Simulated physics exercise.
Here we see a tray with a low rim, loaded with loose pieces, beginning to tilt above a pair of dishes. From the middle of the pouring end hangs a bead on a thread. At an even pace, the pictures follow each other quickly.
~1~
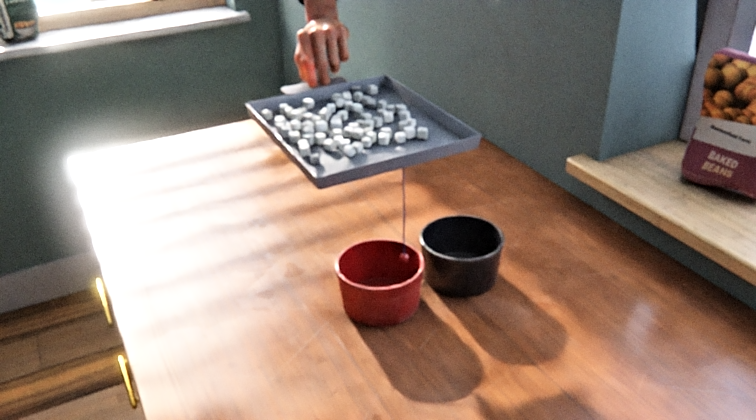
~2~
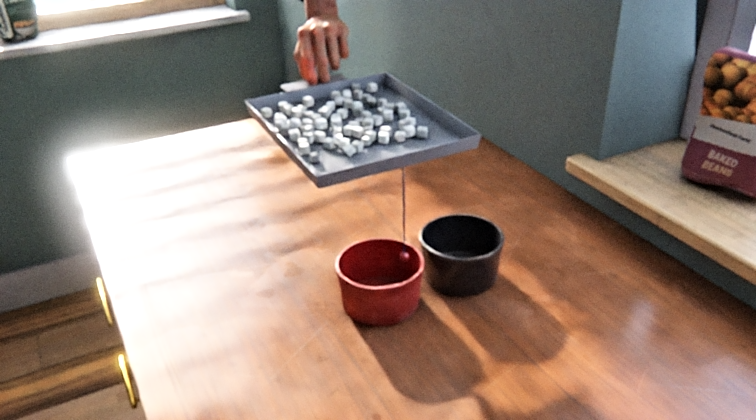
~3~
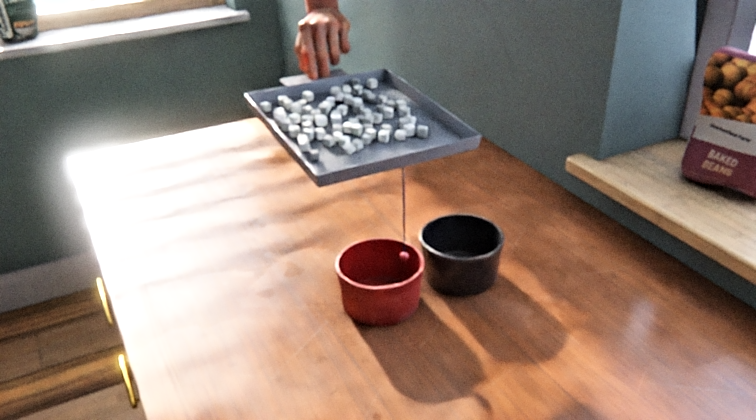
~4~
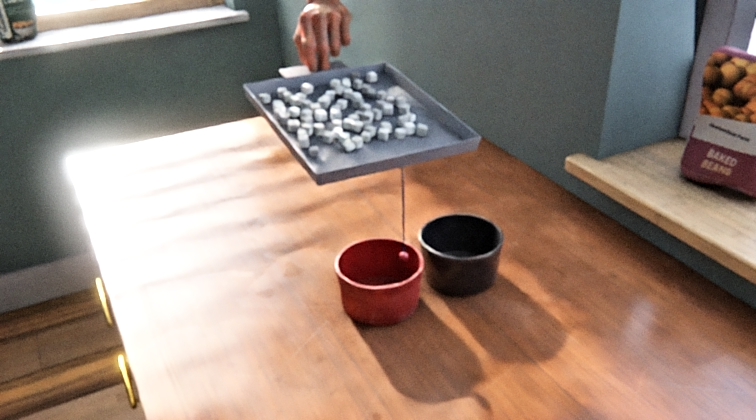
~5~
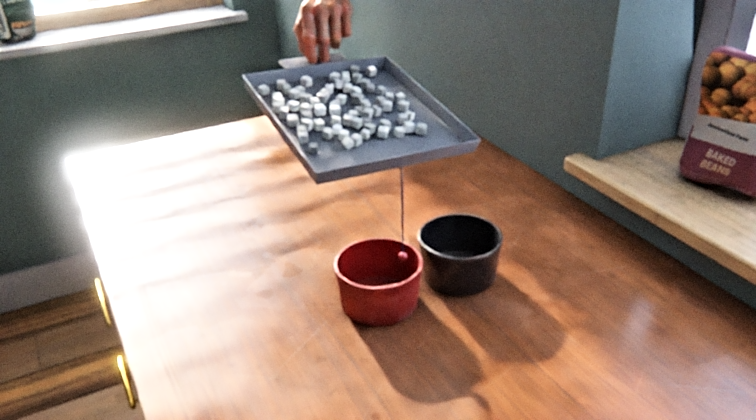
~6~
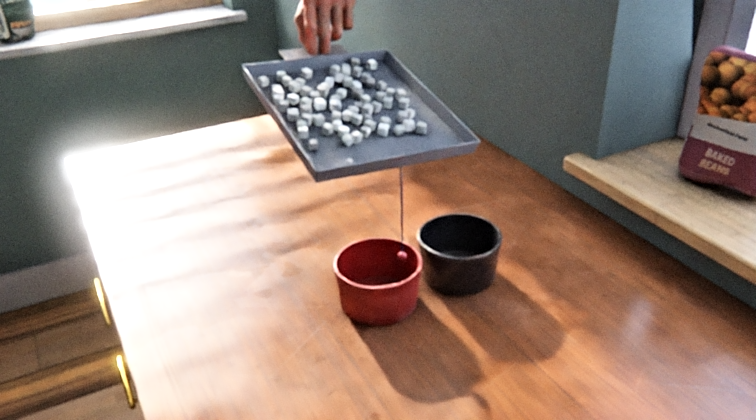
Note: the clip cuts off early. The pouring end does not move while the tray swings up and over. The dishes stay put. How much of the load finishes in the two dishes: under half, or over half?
Under half.
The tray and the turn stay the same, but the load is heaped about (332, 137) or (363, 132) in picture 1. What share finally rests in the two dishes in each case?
Estimate: 20 % first, 20 % second.
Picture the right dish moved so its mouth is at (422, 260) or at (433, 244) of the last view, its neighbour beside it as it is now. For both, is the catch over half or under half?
Try 1: A minority of it. Try 2: A minority of it.
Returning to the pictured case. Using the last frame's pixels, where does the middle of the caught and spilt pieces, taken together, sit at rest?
(488, 317).
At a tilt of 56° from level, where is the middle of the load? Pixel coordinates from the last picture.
Roughly at (421, 132).
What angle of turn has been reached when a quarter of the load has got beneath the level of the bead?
110°, roughly.
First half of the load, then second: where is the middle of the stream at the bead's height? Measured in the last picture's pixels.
Initially about (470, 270); subsequently about (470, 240).
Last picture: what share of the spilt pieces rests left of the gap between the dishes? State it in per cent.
I make it about 10 percent or so.
Soon after the last picture, tray tipped steeply; nearly all on the tray; a stray few in the air.
A little later, tray tipped right over; nearly all on the tray; a stray few outside both.
Later still, tray tipped past a quarter turn; about a quarter in the right dish; most outside both.
At rest, tray tipped past a quarter turn; none in the left dish; about a quarter in the right dish; most outside both.
